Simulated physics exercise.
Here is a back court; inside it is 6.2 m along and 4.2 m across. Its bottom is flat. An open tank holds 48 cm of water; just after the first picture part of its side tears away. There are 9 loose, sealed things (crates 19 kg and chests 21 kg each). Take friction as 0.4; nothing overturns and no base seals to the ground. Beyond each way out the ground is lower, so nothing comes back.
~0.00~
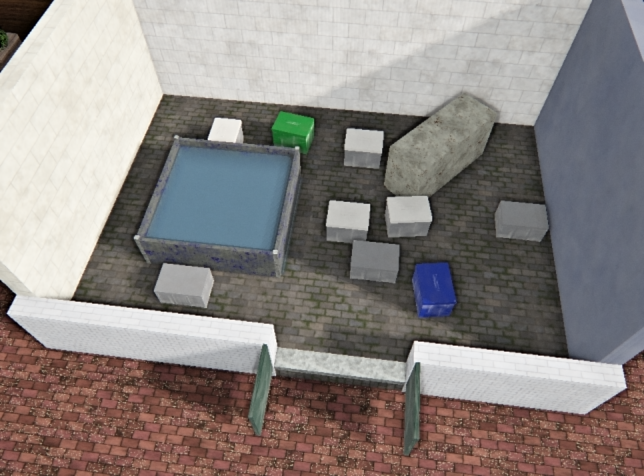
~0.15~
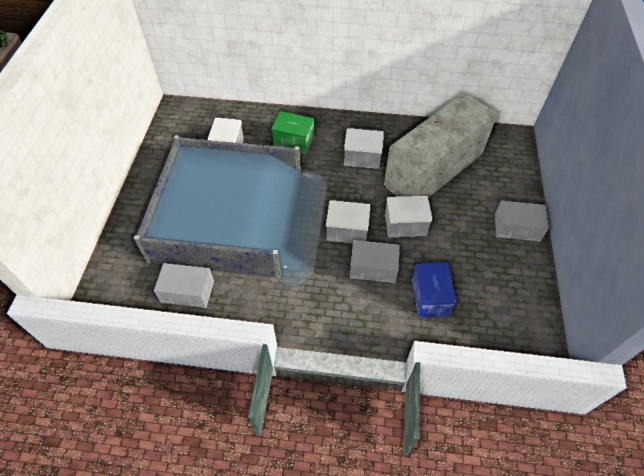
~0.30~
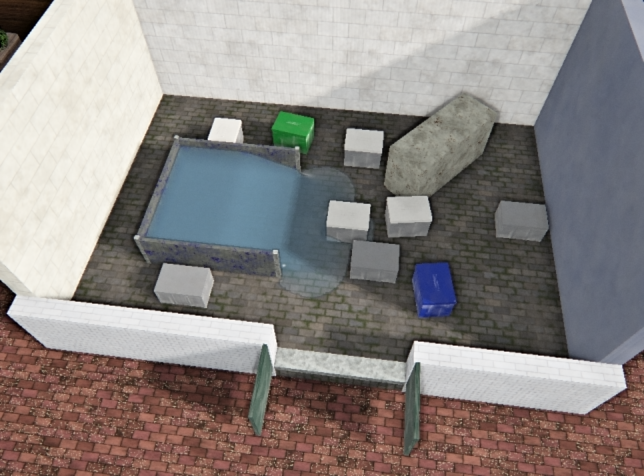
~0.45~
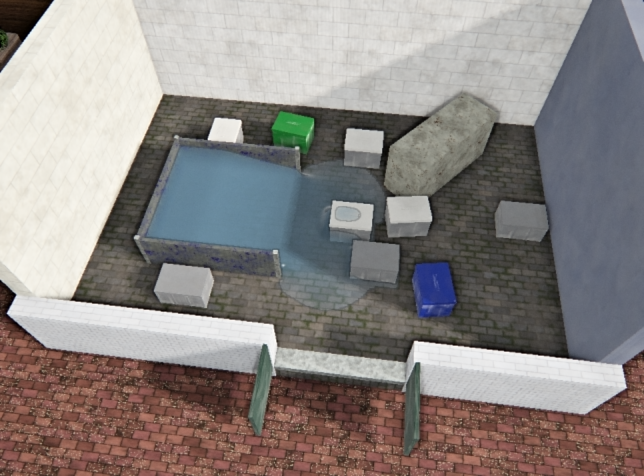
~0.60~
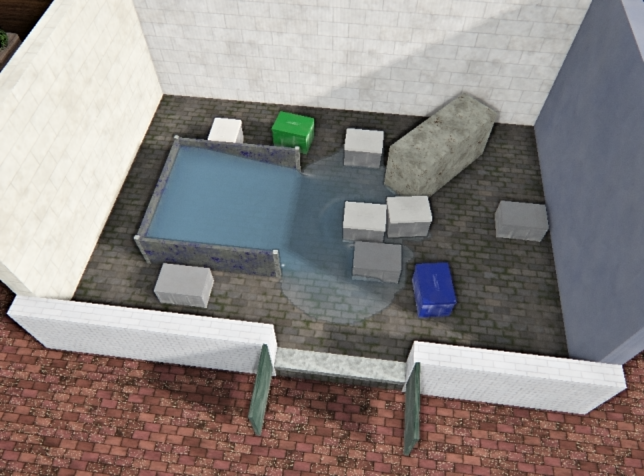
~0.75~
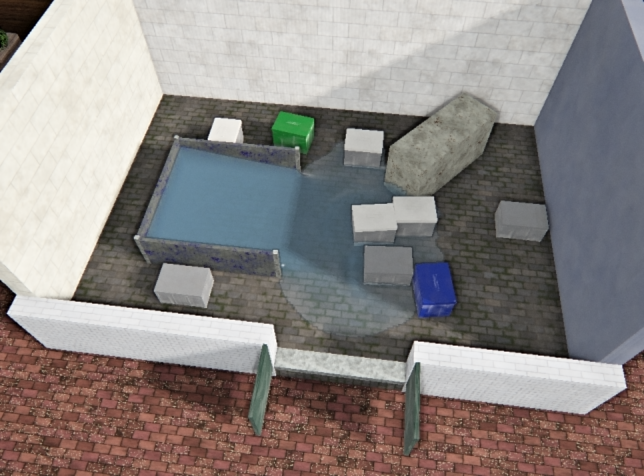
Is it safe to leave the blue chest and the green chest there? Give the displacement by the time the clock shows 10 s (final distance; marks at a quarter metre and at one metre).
The blue chest slides a little, the green chest holds its place.
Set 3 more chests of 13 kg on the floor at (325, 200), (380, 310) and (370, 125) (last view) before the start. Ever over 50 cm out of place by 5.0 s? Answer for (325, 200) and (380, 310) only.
In turn: Past it, past it.
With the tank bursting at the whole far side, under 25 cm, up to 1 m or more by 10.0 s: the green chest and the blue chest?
In that case the green chest ends far away, the blue chest barely shifts.
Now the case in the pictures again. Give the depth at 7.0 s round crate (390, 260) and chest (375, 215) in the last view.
Roughly 7 and 7 cm.
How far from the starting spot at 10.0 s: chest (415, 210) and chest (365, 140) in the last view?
In turn: 140 cm, 120 cm.
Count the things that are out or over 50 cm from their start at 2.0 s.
By then 5.
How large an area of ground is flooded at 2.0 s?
Some 15 m2.
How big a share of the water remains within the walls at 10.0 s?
Some 82 per cent remains.
After 2.0 s the blue chest is near (485, 305), 0.6 m from its start, aground; the green chest is near (293, 124), 0.0 m from its start, aground; 0 of 9 are out; 1 afloat.
After 4.5 s the blue chest is near (522, 284), 1.0 m from its start, afloat; the green chest is near (293, 124), 0.0 m from its start, aground; 0 of 9 are out; 5 afloat.
After 7.0 s the blue chest is near (483, 248), 0.8 m from its start, afloat; the green chest is near (293, 124), 0.0 m from its start, aground; 0 of 9 are out; 3 afloat.
After 10.0 s the blue chest is near (454, 259), 0.4 m from its start, aground; the green chest is near (293, 124), 0.0 m from its start, aground; 0 of 9 are out; 0 afloat.
